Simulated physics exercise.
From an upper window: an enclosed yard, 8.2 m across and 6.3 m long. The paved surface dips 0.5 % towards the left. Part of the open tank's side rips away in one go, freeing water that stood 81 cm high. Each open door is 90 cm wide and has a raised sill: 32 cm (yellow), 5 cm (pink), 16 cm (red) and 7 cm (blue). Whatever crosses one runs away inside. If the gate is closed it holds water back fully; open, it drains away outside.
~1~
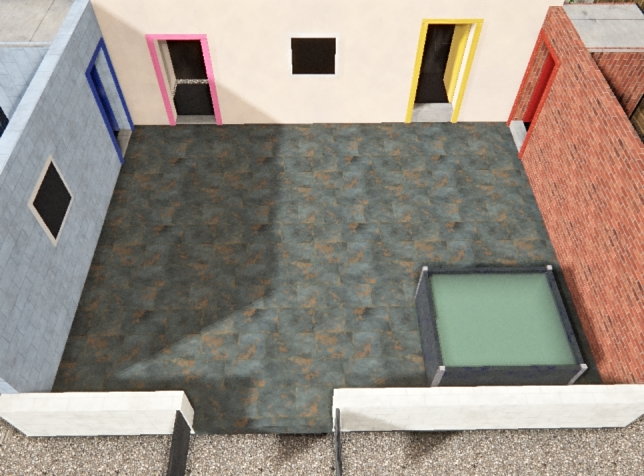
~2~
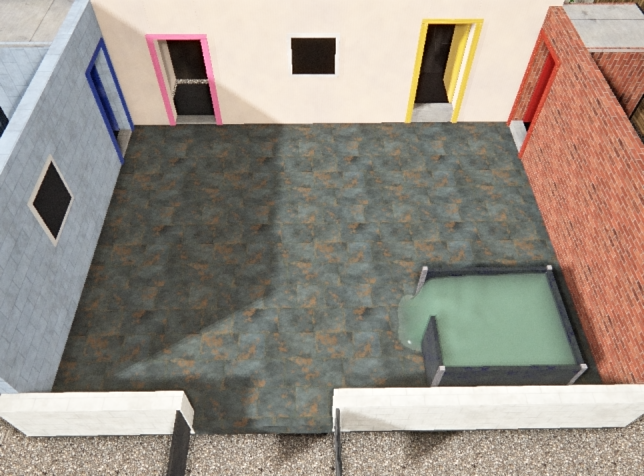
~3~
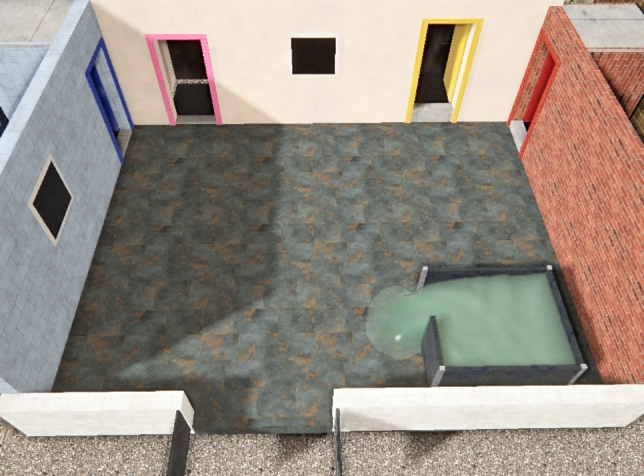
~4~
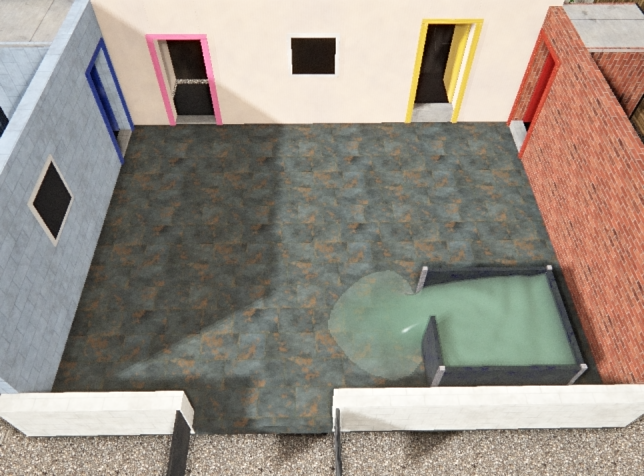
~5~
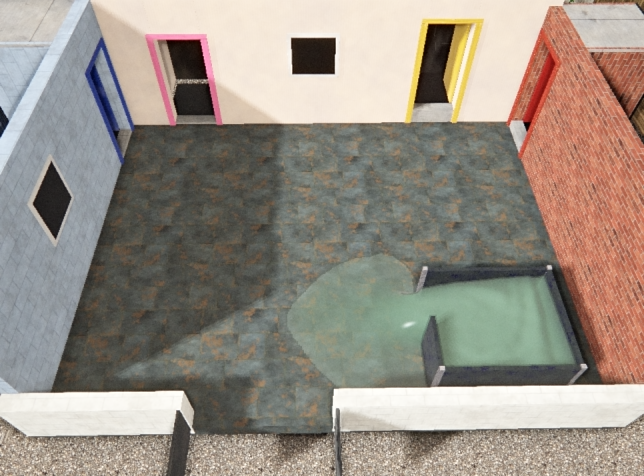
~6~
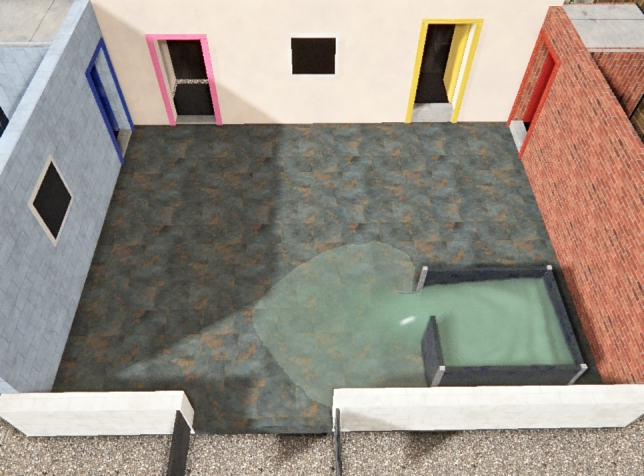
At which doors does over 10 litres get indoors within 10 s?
The water let in: At the yellow door it does not reach the limit; at the pink door it passes the limit; at the red door it keeps below the limit; at the blue door it goes over the limit.
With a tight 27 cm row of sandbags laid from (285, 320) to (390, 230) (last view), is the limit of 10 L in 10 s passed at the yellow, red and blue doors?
Then: Yellow below, red below, blue below.
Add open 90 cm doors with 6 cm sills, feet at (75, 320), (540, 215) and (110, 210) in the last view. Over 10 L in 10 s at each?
In that order: Past it, under, past it.
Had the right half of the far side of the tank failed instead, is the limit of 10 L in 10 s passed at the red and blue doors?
Then: Red above, blue above.
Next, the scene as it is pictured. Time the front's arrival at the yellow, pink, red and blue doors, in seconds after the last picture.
Yellow 9.0 s, pink 2.2 s, red not within the 10 s, blue 2.2 s.
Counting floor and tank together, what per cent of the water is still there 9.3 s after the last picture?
About 82 per cent.
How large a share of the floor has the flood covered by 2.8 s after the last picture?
About 60 per cent.
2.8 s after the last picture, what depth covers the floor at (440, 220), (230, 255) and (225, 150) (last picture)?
Roughly 0, 2 and 2 cm, in turn.
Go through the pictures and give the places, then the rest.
In the first picture, still water, 81 cm deep, in the open tank at (498, 318).
In the second picture, water pours out at (424, 314) and has run 0.5 m, to (412, 297); typically 9 cm deep outside, 81 cm at the open tank's back.
In the third picture, the front is at (373, 336), 0.8 m from the gap at (424, 314); 0.8 m2 of floor is under water; 81 cm left at the back of the open tank.
In the fourth picture, water pours out at (424, 315) and has run 1.4 m, to (334, 317); typically 8 cm deep outside, 79 cm at the open tank's back.
In the fifth picture, water pours out at (424, 315) and has run 2.1 m, to (293, 311); typically 5 cm deep outside, 71 cm at the open tank's back.
In the sixth picture, water pours out at (424, 314) and has run 2.6 m, to (261, 305); typically 4 cm deep outside, 68 cm at the open tank's back.
Then, 0.7 s after the last picture water covers 30 % of the floor and is deepest (36 cm) near (408, 319); yellow door not reached, pink door not reached, red door not reached, blue door not reached.
Then, 1.5 s after the last picture water covers 50 % of the floor and is deepest (26 cm) near (408, 319); yellow door not reached, pink door not reached, red door not reached, blue door not reached.
Then, 2.8 s after the last picture water covers 60 % of the floor and is deepest (26 cm) near (135, 126); yellow door not reached, pink door 6 cm at the sill, 0 L in, red door not reached, blue door 9 cm at the sill, 1 L in.
Then, 5.3 s after the last picture water covers 60 % of the floor and is deepest (13 cm) near (133, 160); yellow door not reached, pink door 10 cm at the sill, 21 L in, red door not reached, blue door 13 cm at the sill, 27 L in.
Then, 9.3 s after the last picture water covers 70 % of the floor and is deepest (10 cm) near (135, 126); yellow door 2 cm at the sill, 0 L in, pink door 9 cm at the sill, 72 L in, red door not reached, blue door 9 cm at the sill, 63 L in.
